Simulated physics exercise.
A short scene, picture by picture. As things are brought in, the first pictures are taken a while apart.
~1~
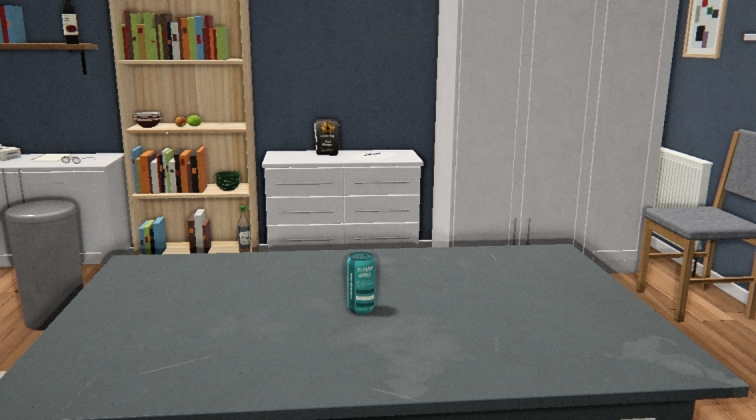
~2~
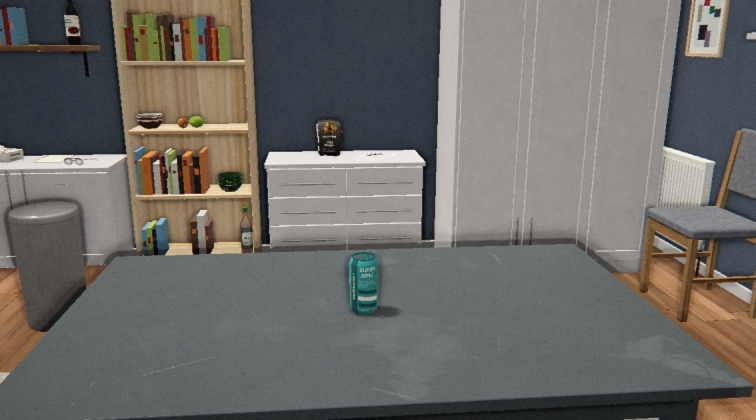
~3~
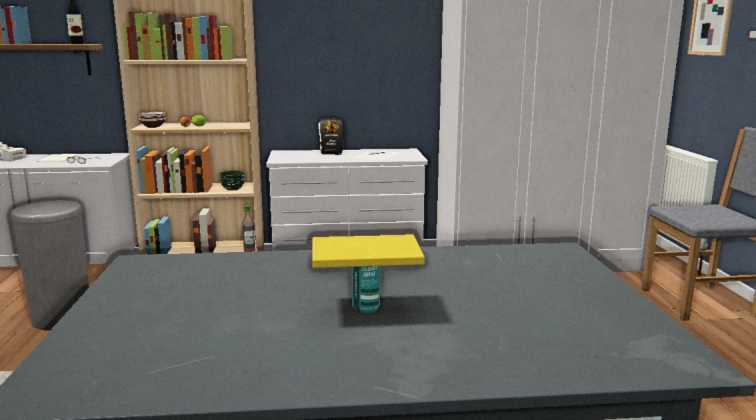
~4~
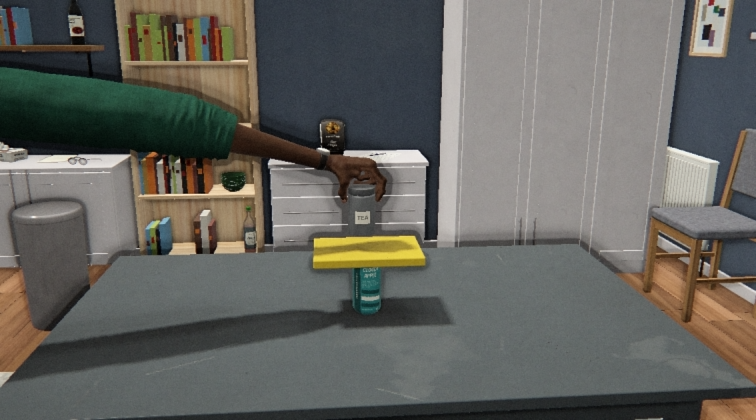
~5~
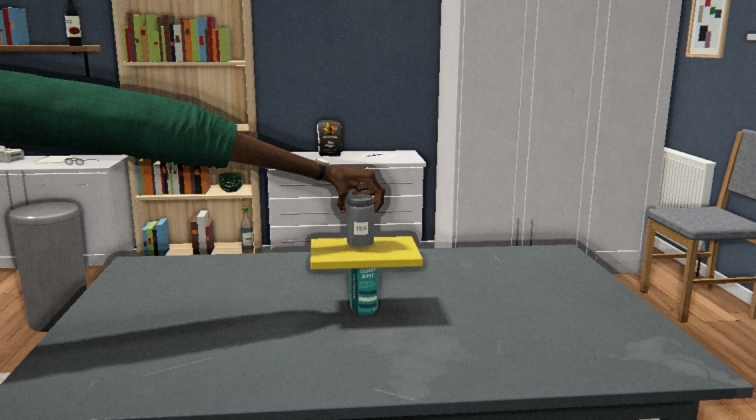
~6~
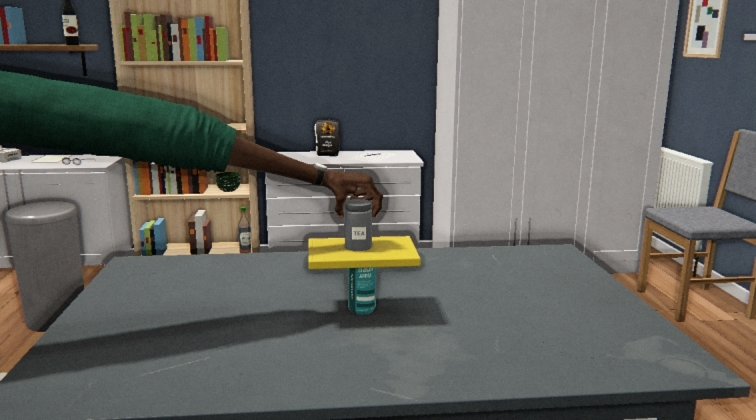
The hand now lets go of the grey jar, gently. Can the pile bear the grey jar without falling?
Yes, it bears it.
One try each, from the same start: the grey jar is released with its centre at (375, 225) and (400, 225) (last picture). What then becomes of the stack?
In the first try it remains standing, then in the second try it breaks down.
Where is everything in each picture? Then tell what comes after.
In the first picture, the last thing is not in view yet.
In the second picture, the last thing is not in view yet.
In the third picture, the last thing is not in view yet; yellow lid (366, 250).
In the fourth picture, still above its spot; grey jar (362, 210); yellow lid (367, 251).
In the fifth picture, still above its spot; grey jar (360, 220); yellow lid (365, 252).
In the sixth picture, set down, still held; grey jar (358, 225); yellow lid (362, 252).
Then, 0.60 s later than the last frame, all is still.
Then, 1.40 s later than the last frame, grey jar resting near (358, 226).
When it is over, all 3 as before. End places, in pixels of the last picture, grey jar near (358, 226). The stack holds.
